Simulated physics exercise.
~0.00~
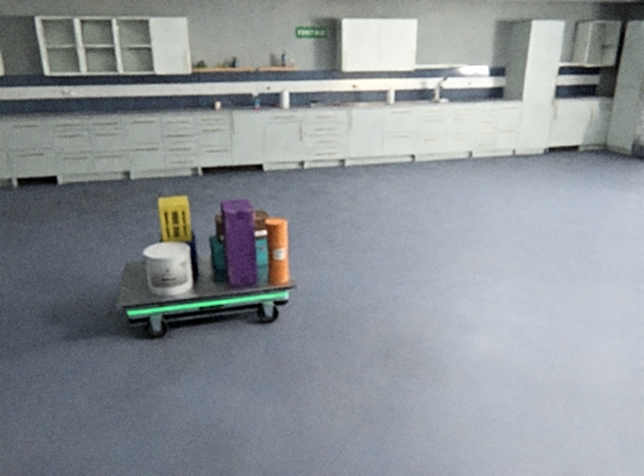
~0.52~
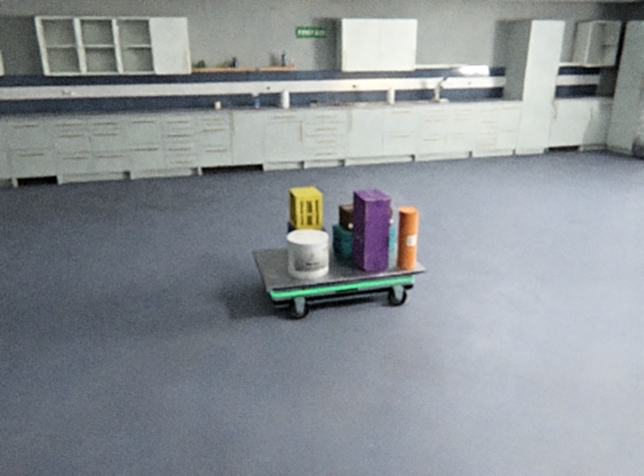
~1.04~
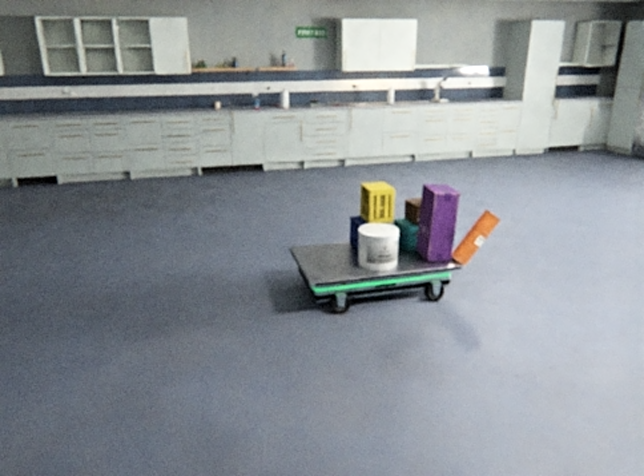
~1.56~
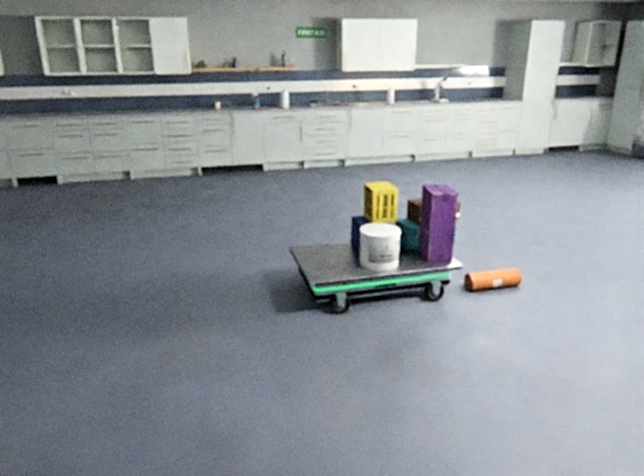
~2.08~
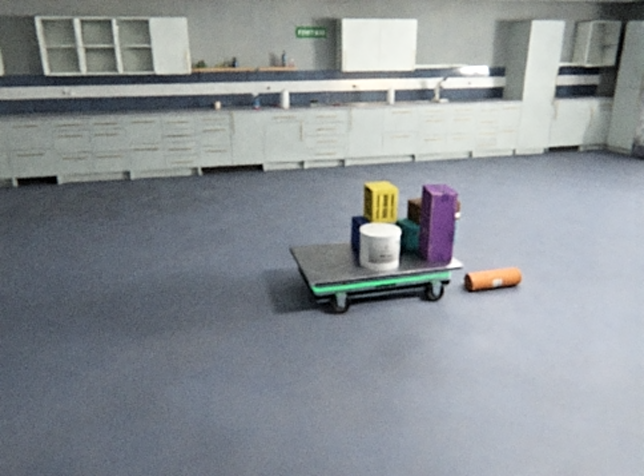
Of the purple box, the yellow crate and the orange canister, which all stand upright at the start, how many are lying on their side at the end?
Just one of them, the orange canister, is lying on its side at the end.
